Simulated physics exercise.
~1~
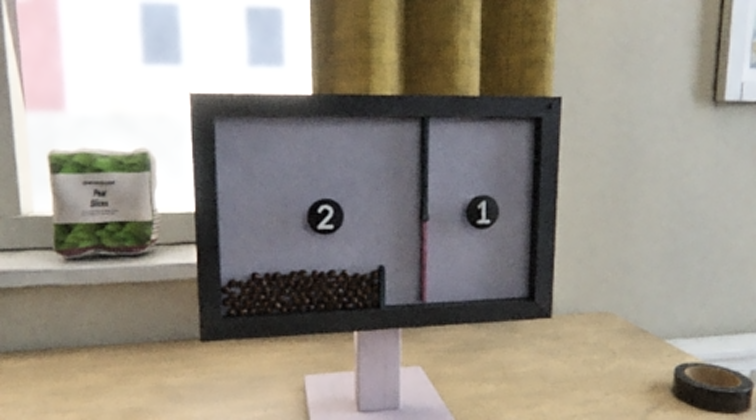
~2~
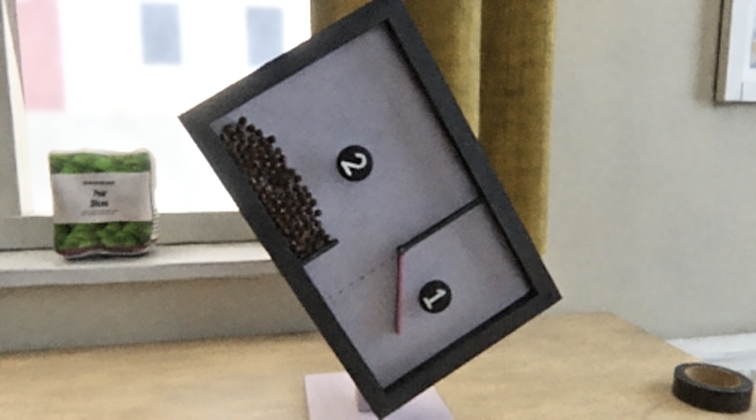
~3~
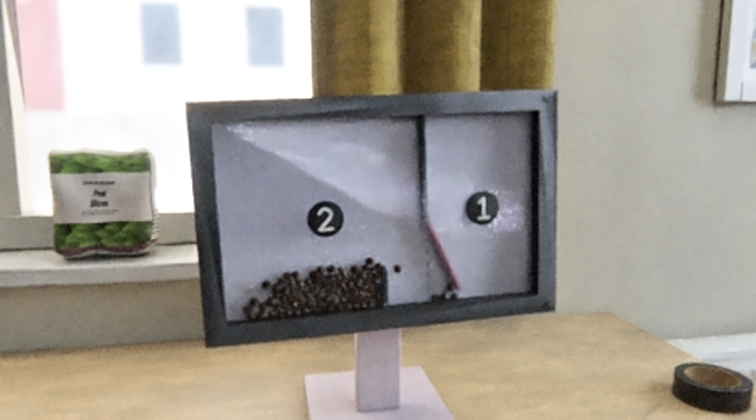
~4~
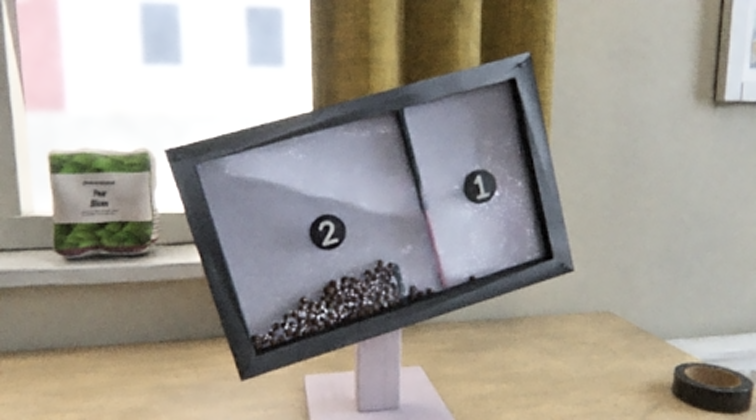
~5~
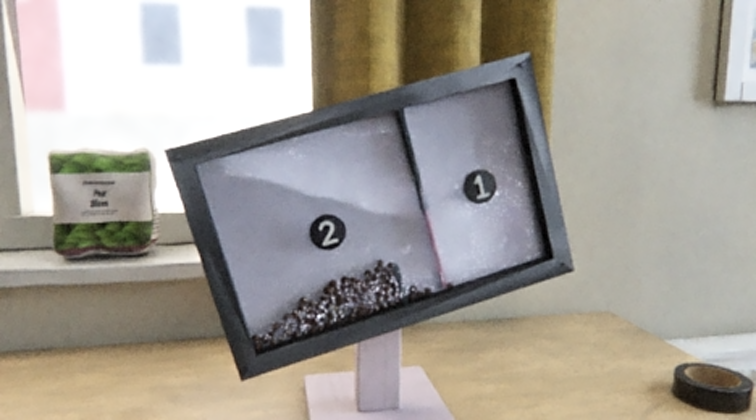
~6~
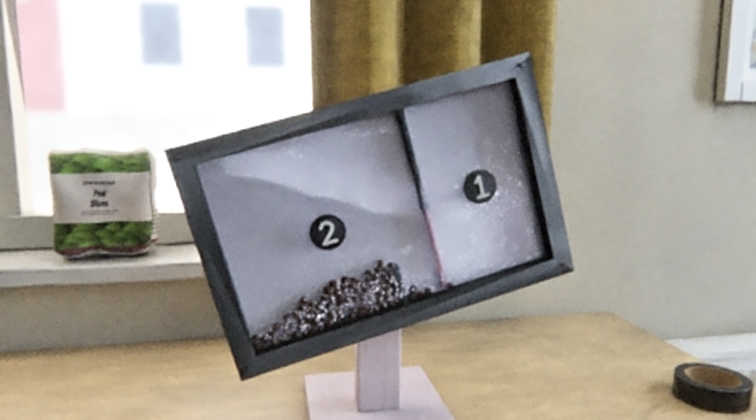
A framed flat case holding small dark pills turns steeply clockwise on its stand, then swings back past level to a slight anticlockwise tilt as its pink flap opens and closes. It stops there, with the pills heaped along the bottom of the larger left section.
